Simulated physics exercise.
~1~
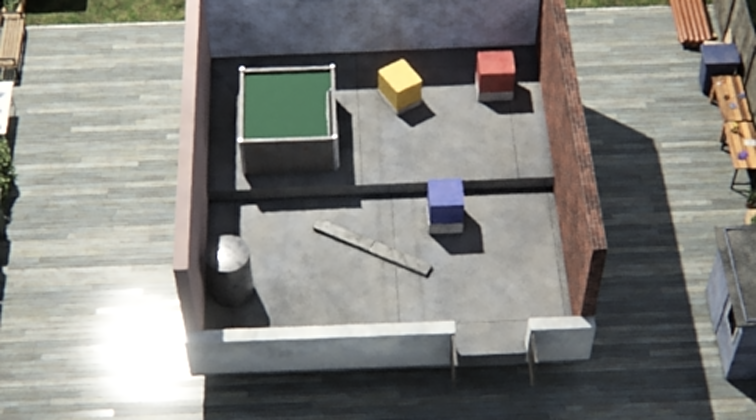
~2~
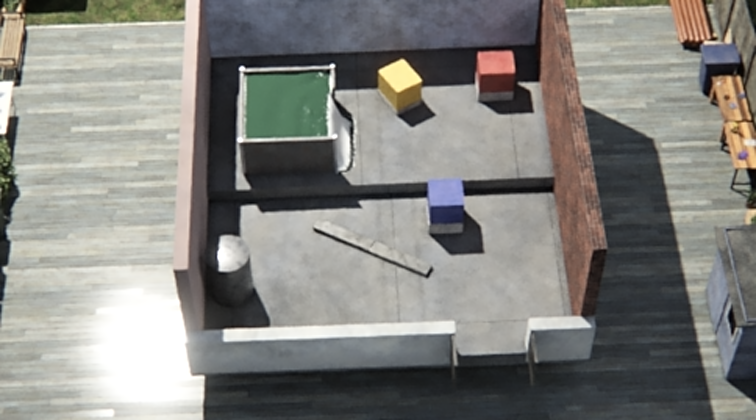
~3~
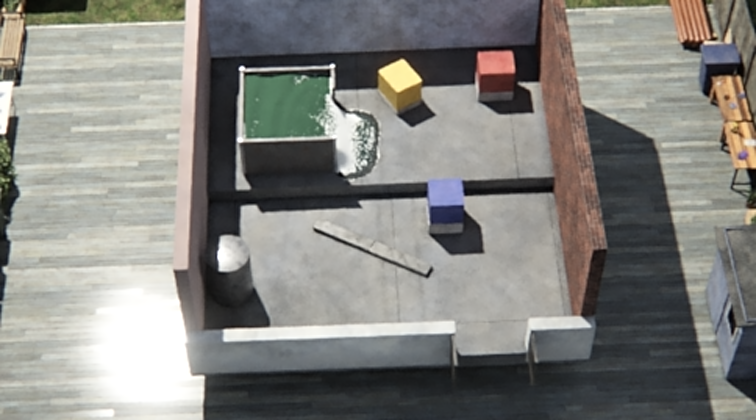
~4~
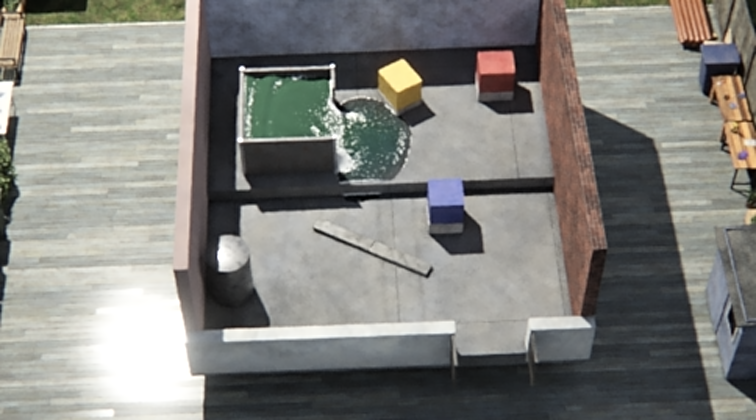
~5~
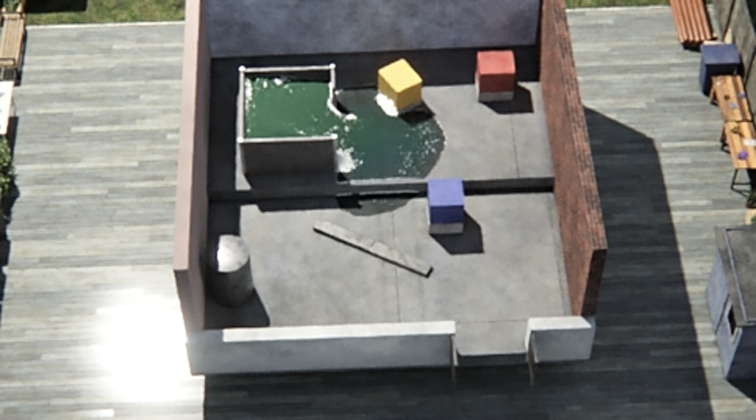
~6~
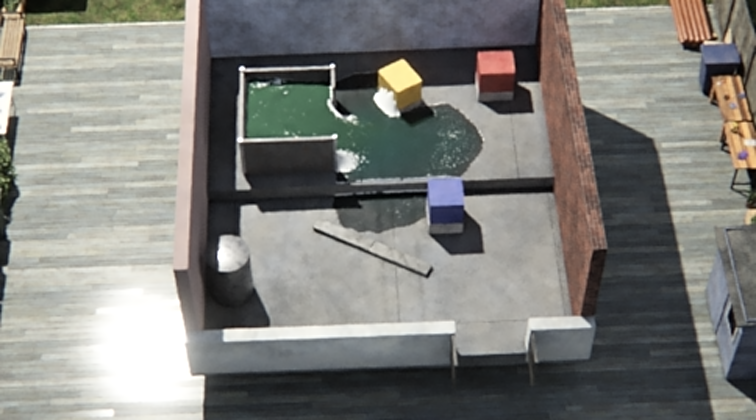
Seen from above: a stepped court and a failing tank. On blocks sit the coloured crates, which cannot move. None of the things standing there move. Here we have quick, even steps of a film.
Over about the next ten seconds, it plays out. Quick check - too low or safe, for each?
Red crate safe; blue crate safe; yellow crate too low.
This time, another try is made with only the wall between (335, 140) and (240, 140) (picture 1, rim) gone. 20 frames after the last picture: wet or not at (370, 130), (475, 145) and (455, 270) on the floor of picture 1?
Going through them in turn: Still unsoaked, then still unsoaked, then reached by the flood.
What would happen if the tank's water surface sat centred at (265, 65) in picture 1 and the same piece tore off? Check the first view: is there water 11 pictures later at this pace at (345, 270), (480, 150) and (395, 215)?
Results in order - left untouched, swamped, swamped.
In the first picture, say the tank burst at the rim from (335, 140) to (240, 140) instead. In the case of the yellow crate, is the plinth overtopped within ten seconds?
Result: Yellow is not reached.
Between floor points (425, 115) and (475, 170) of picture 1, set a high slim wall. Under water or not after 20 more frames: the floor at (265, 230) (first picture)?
There: No water.
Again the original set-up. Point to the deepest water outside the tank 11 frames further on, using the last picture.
Pointing at (536, 189).
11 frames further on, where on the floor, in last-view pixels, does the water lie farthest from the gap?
Somewhere close to (562, 305).
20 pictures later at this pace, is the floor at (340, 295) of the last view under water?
That spot: Waterless.
A moment on, water covers 30 % of the floor; the red crate water round its plinth, the blue crate water round its plinth, the yellow crate water round its plinth.
Next, water covers 45 % of the floor; the red crate water round its plinth, the blue crate water round its plinth, the yellow crate water round its plinth.
Then, water covers 60 % of the floor; the red crate water round its plinth, the blue crate water round its plinth, the yellow crate water round its plinth.
Later, water covers 80 % of the floor; the red crate water round its plinth, the blue crate water round its plinth, the yellow crate water round its plinth.
In the end, water covers 95 % of the floor; the red crate stayed above the water, the blue crate stayed above the water, the yellow crate was topped.
